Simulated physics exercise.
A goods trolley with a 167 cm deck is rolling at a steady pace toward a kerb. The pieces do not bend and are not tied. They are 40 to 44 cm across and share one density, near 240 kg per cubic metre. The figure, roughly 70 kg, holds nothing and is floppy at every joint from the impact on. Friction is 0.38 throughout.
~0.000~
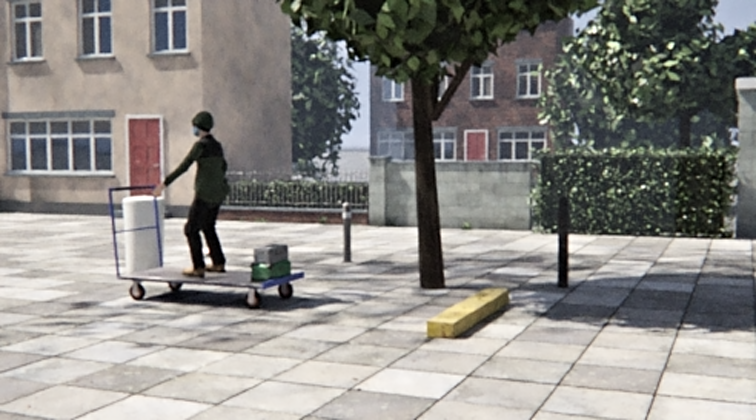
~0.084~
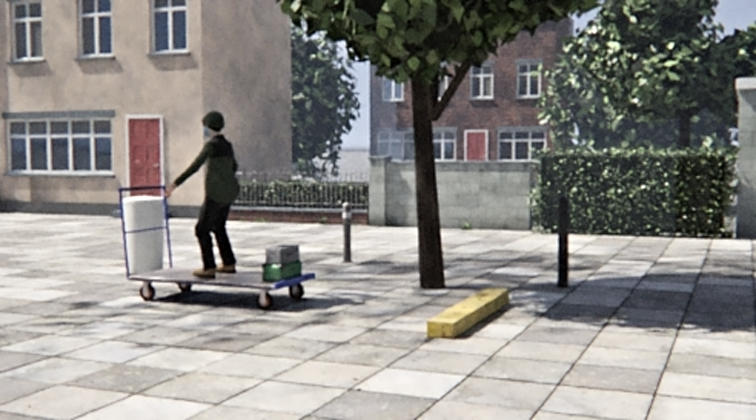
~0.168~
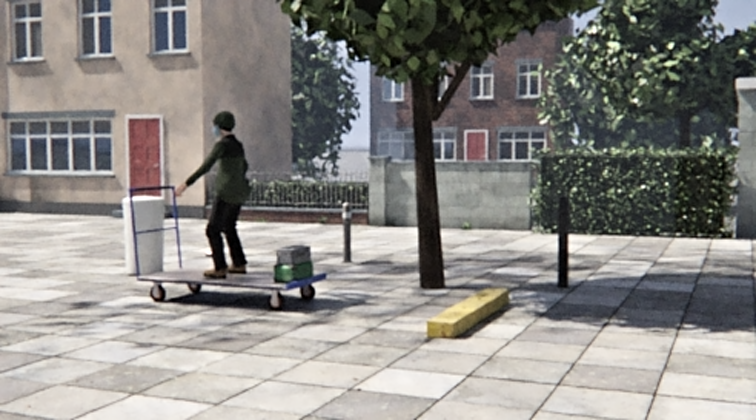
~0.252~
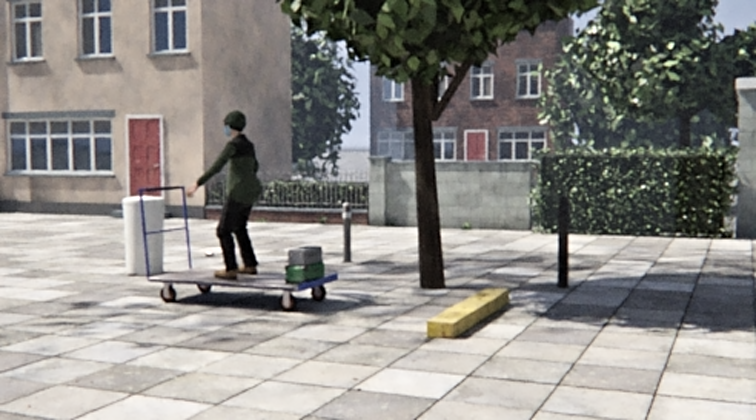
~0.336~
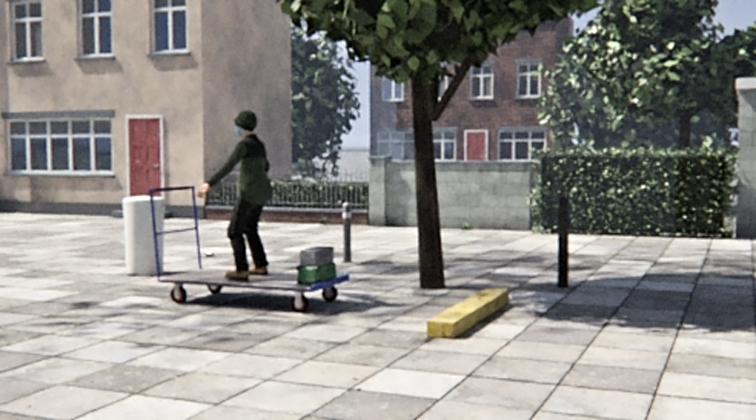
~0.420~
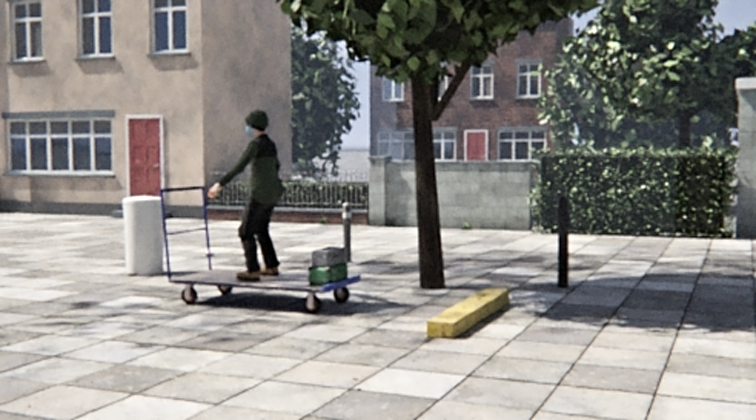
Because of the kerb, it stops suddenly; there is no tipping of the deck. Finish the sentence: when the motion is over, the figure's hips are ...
Beyond the front rim.
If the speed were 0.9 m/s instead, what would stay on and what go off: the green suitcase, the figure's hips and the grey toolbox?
Then green on, hips on, grey off.
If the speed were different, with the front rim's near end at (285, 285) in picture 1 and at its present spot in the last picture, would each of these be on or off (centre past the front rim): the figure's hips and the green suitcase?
Result: Hips kept; green kept.
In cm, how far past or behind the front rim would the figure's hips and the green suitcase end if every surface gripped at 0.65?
Then the hips would end 0 behind and the green one 10 behind.
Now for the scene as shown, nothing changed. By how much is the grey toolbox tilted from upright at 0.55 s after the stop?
Some 100°.
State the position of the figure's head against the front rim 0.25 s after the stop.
At that moment it sits around 60 cm behind the rim.
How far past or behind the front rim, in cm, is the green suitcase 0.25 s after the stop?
Around 15 cm short of the front rim.
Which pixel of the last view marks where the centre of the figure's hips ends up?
Roughly at (484, 291).
Impact comes at 1.25 s.
After 1.80 s the figure's hips are 17 cm behind the rim, near (451, 258) in the last picture's view.
After 2.25 s the figure's hips are 8 cm past the rim, near (477, 262) in the last picture's view.
After 5.2 s, past the rim, grey toolbox and the figure's hips; behind it, green suitcase.
